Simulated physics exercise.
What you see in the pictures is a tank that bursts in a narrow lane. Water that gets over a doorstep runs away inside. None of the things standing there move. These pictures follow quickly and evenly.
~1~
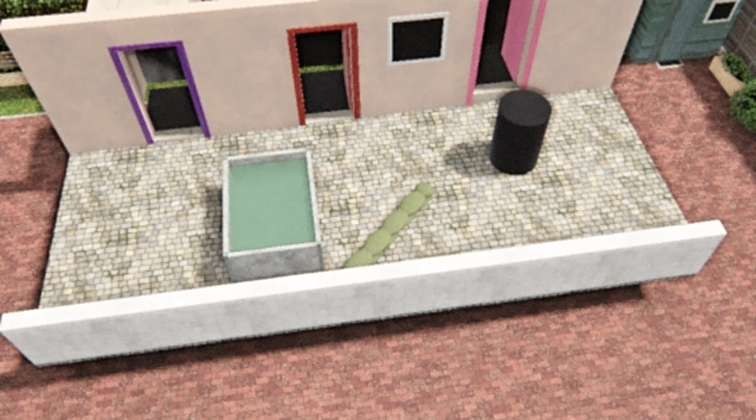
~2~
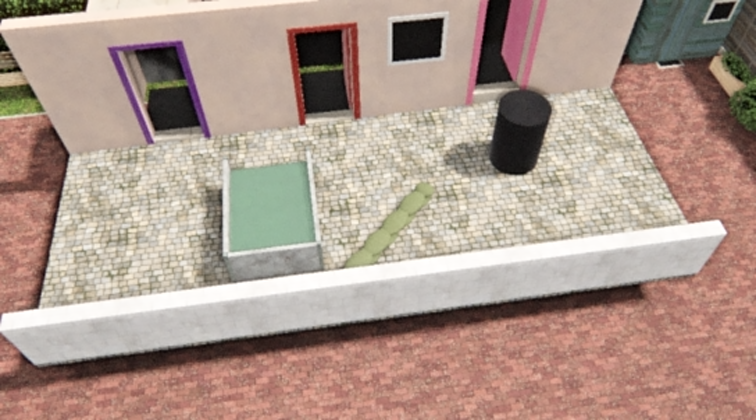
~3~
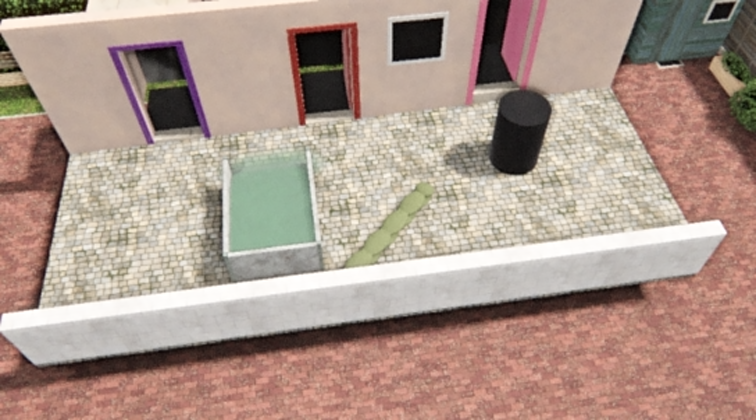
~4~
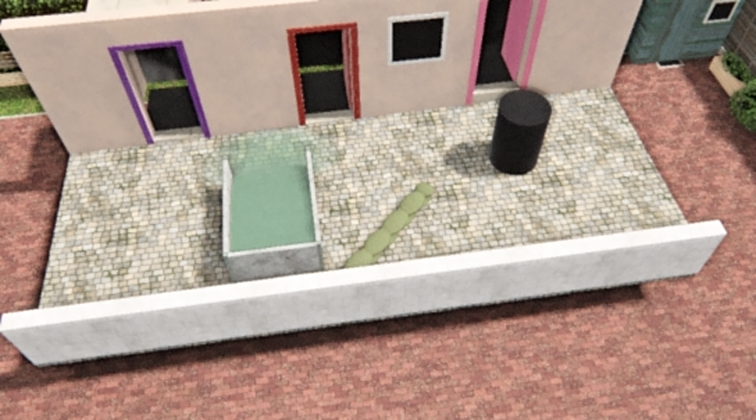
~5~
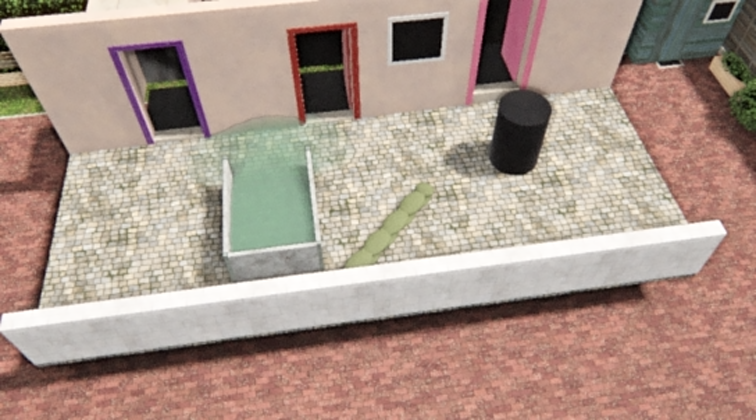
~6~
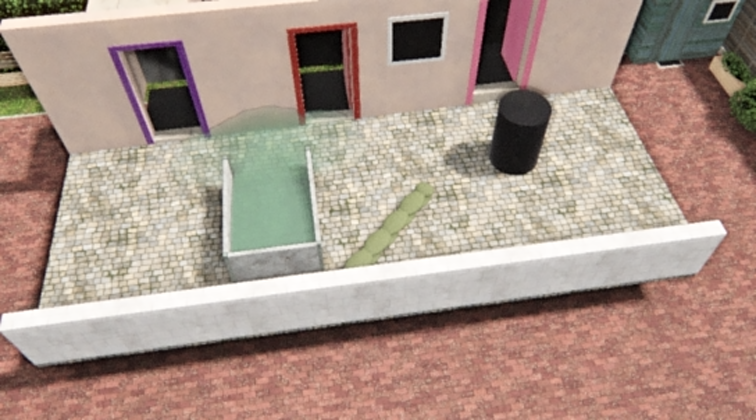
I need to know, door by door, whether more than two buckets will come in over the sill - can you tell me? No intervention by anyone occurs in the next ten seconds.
At the end, the purple door will break the limit, the red door will break the limit, the pink door will respect the limit.
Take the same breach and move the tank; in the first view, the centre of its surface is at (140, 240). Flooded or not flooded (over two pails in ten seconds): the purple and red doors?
Result - purple door: Crosses the threshold, red door: Fails to reach it.
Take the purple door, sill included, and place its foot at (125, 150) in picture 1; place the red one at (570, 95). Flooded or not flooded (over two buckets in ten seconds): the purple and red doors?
Then: Purple stays under; red keeps below it.
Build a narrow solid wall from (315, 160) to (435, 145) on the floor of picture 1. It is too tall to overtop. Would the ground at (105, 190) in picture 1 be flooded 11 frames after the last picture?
That spot is swamped.
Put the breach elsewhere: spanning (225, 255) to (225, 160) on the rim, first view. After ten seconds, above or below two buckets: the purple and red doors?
The purple door stays below the mark and the red door stays below the mark.
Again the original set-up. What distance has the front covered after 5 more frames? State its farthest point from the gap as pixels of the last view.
Farthest reach: (104, 155).
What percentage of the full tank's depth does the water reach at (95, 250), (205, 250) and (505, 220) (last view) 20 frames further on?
In order: Roughly 2, 0 and 0 in a hundred.
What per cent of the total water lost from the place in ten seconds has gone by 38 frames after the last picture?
Share gone: About 80 %.
A moment on, water covers 15 % of the floor; the purple door under two buckets in, the red door over two buckets in, the pink door not reached.
Next, water covers 25 % of the floor; the purple door over two buckets in, the red door far over two buckets in, the pink door not reached.
Then, water covers 45 % of the floor; the purple door over two buckets in, the red door far over two buckets in, the pink door wet at the sill, nothing in.
Later, water covers 50 % of the floor; the purple door over two buckets in, the red door far over two buckets in, the pink door wet at the sill, nothing in.
In the end, water covers 45 % of the floor; the purple door over two buckets in, the red door far over two buckets in, the pink door wet at the sill, nothing in.
